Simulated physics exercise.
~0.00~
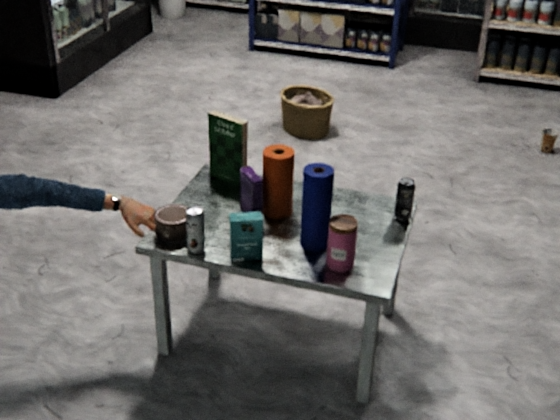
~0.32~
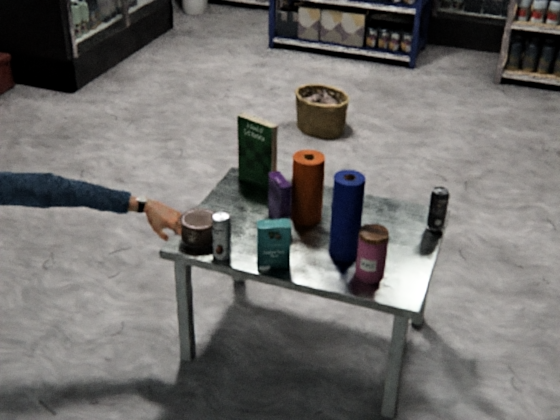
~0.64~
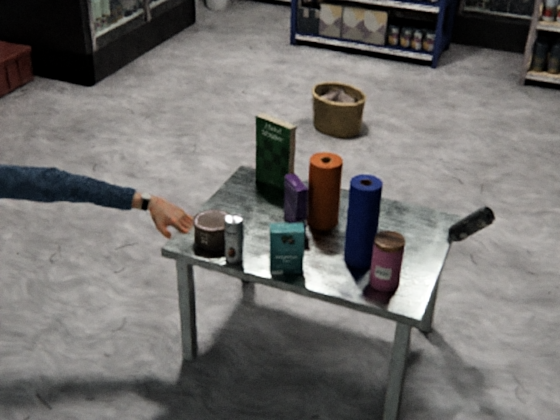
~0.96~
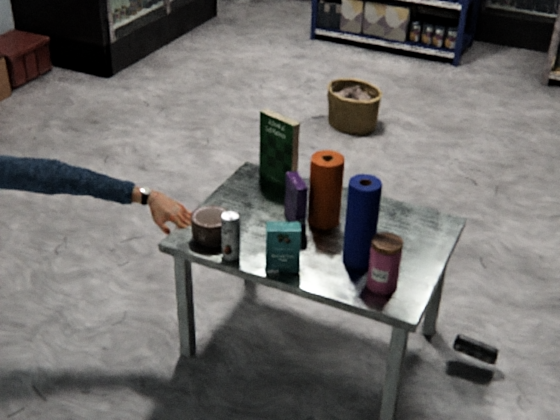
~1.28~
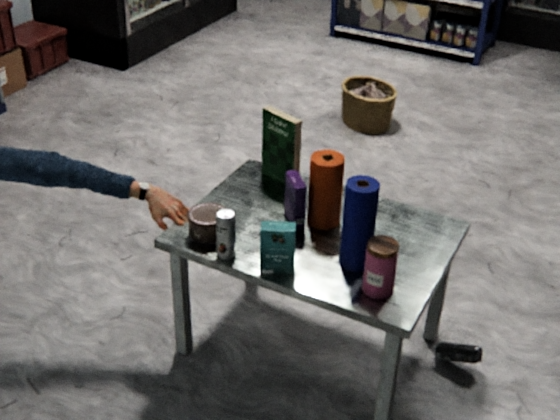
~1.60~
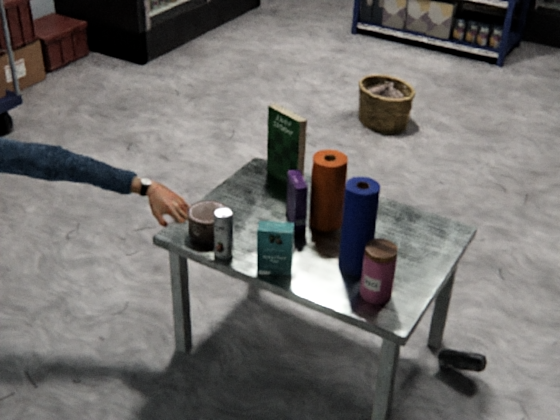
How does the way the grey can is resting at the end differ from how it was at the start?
At the start the grey can was standing upright near the right edge of the table. By the end it was lying on its side on the floor.
